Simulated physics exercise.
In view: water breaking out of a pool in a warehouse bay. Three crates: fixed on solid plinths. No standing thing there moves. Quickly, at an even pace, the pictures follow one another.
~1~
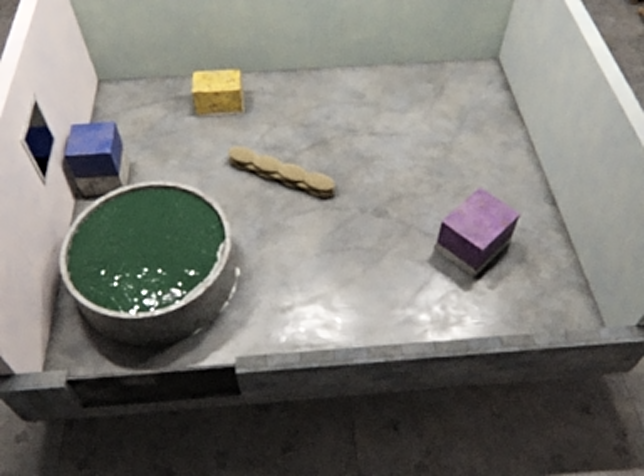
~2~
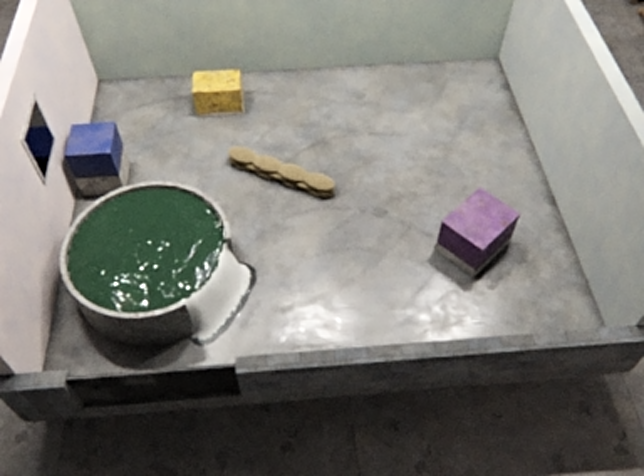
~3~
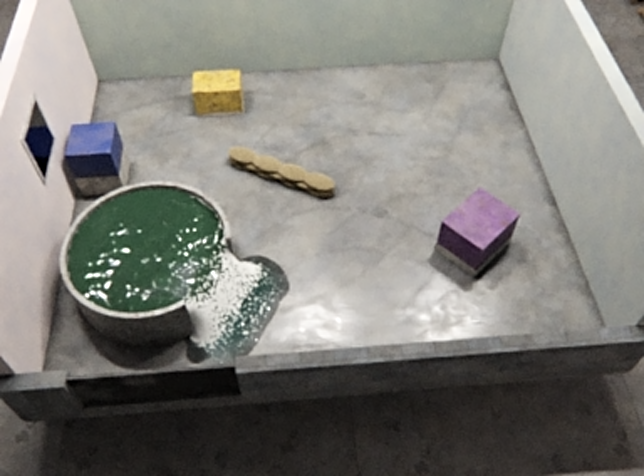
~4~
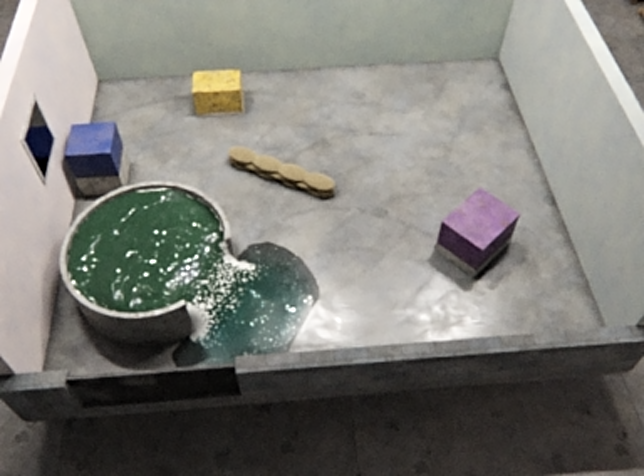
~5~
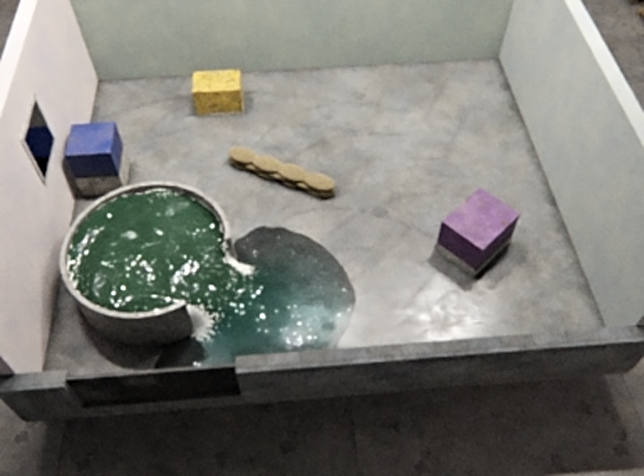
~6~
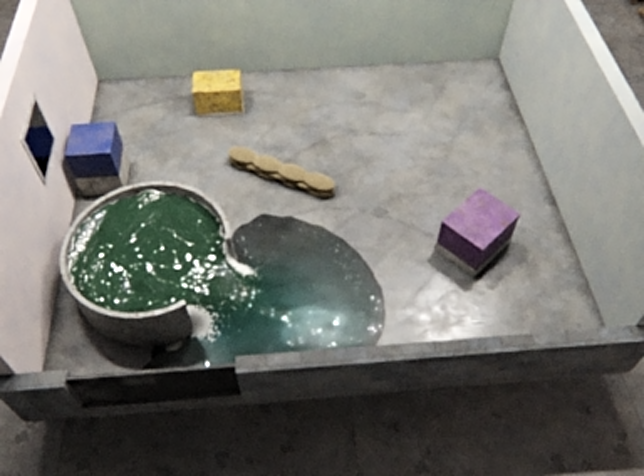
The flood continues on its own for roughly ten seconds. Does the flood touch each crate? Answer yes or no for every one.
Purple crate: Yes; yellow crate: Yes; blue crate: No.
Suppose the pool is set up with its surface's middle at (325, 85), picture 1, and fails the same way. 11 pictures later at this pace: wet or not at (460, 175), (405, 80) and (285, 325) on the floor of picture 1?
Results in order - swamped, left untouched, left untouched.
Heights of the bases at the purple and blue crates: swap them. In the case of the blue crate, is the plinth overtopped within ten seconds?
Well, the blue crate stays untouched then.
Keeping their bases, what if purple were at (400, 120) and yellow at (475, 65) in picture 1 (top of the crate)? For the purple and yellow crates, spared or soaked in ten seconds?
Result - purple crate stays clear, yellow crate is inundated.
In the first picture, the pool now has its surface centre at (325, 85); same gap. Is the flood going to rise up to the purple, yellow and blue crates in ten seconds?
Well, the purple crate gets swamped, the yellow crate avoids the flood, but the blue crate avoids the flood.
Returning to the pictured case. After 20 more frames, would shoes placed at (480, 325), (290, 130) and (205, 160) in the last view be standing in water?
First inundated, second spared, third spared.
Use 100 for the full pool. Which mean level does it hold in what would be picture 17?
Near 50 in a hundred.
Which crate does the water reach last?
Clearly the crate marked yellow.
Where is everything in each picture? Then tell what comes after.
Still water in the pool at (148, 247), in the first picture.
Water pours out at (220, 294) and has run to (199, 341), in the second picture.
The front is at a hidden place, out from the gap at (220, 295), in the third picture.
Water pours out at (221, 296) and has run to (313, 288), in the fourth picture.
The front is at (349, 302), out from the gap at (221, 296), in the fifth picture.
The front is at (379, 317), out from the gap at (221, 295), in the sixth picture.
A moment on, water covers 25 % of the floor; the purple crate water round its plinth, the yellow crate not reached, the blue crate not reached.
Next, water covers 30 % of the floor; the purple crate water round its plinth, the yellow crate not reached, the blue crate not reached.
Then, water covers 45 % of the floor; the purple crate water round its plinth, the yellow crate not reached, the blue crate not reached.
Later, water covers 65 % of the floor; the purple crate water round its plinth, the yellow crate not reached, the blue crate water round its plinth.
In the end, water covers 95 % of the floor; the purple crate was topped, the yellow crate was topped, the blue crate stayed above the water.
